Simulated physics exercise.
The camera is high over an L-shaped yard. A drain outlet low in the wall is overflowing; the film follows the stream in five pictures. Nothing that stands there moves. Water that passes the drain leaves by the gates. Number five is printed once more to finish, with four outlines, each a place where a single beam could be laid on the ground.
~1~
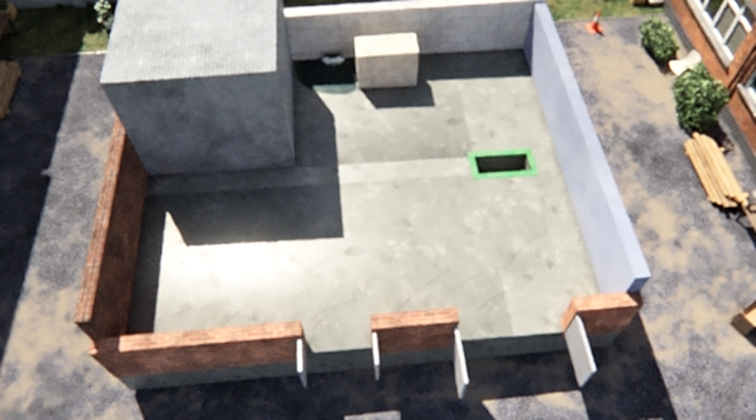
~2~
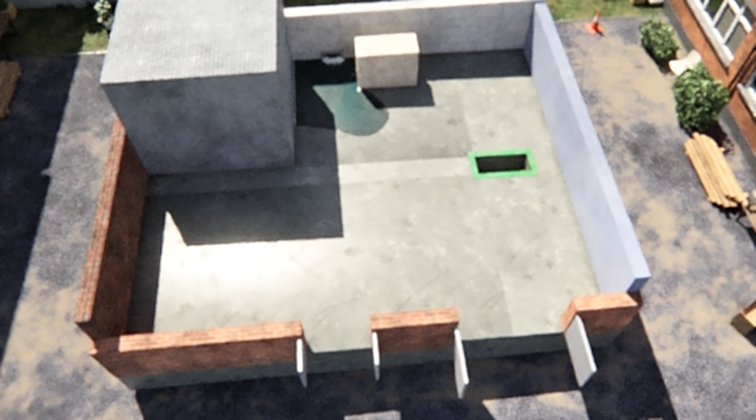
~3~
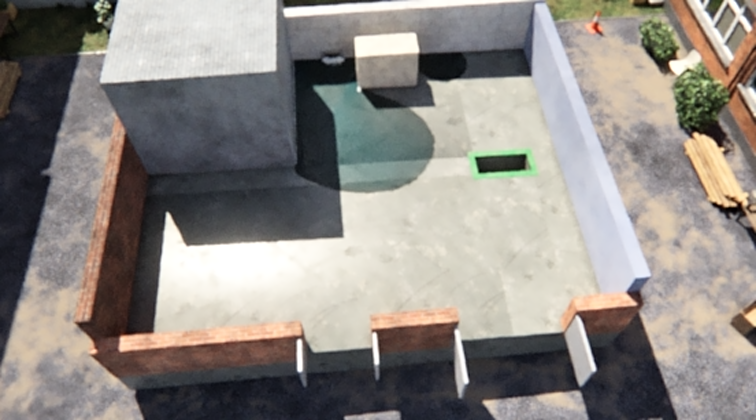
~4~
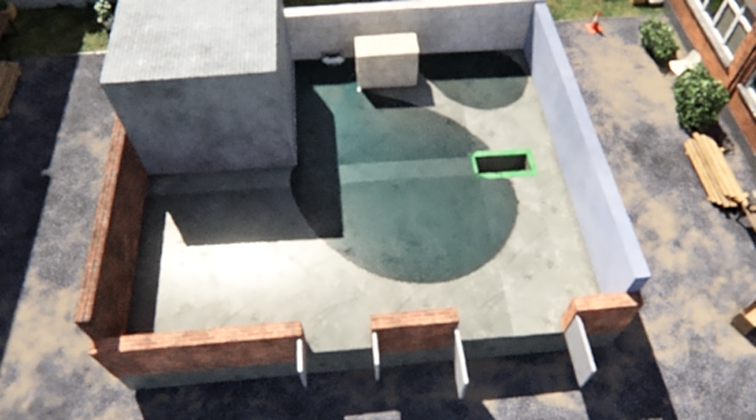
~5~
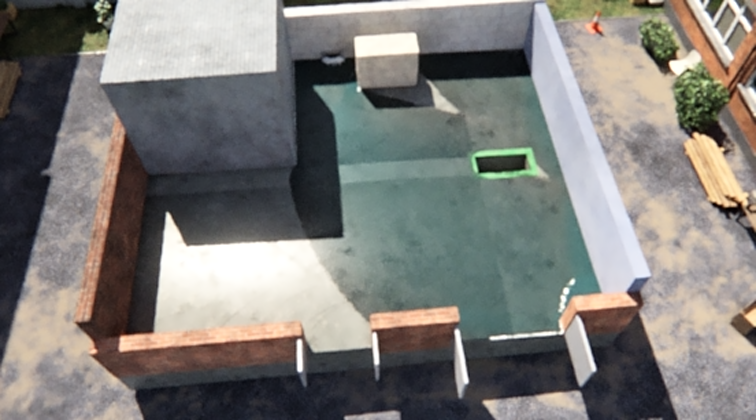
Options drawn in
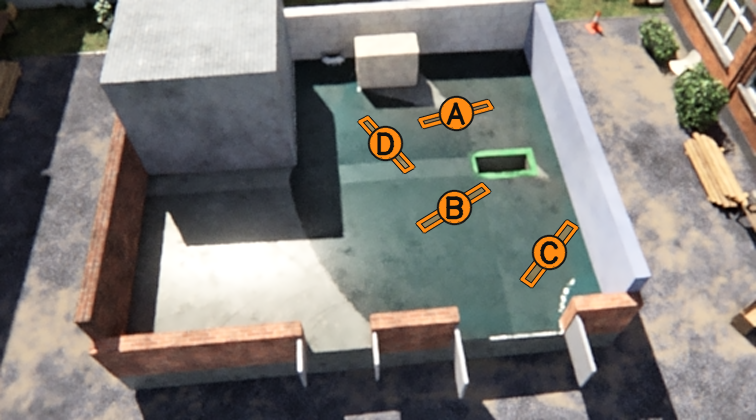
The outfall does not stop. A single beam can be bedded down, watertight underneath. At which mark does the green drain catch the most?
I would pick position B.
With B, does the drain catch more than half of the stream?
No.
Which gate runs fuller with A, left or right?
The right one.
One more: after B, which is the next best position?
Position C.
On the marked copy, A from (421, 123) to (489, 104); B from (421, 227) to (485, 188); C from (526, 282) to (571, 224); D from (363, 119) to (408, 169).
Choosing A, about 14 % of the stream runs into the green drain, about 86 % out by the gates.
Choosing B, about 39 % of the stream runs into the green drain, about 60 % out by the gates.
Choosing C, about 27 % of the stream runs into the green drain, about 72 % out by the gates.
Choosing D, about 14 % of the stream runs into the green drain, about 86 % out by the gates.
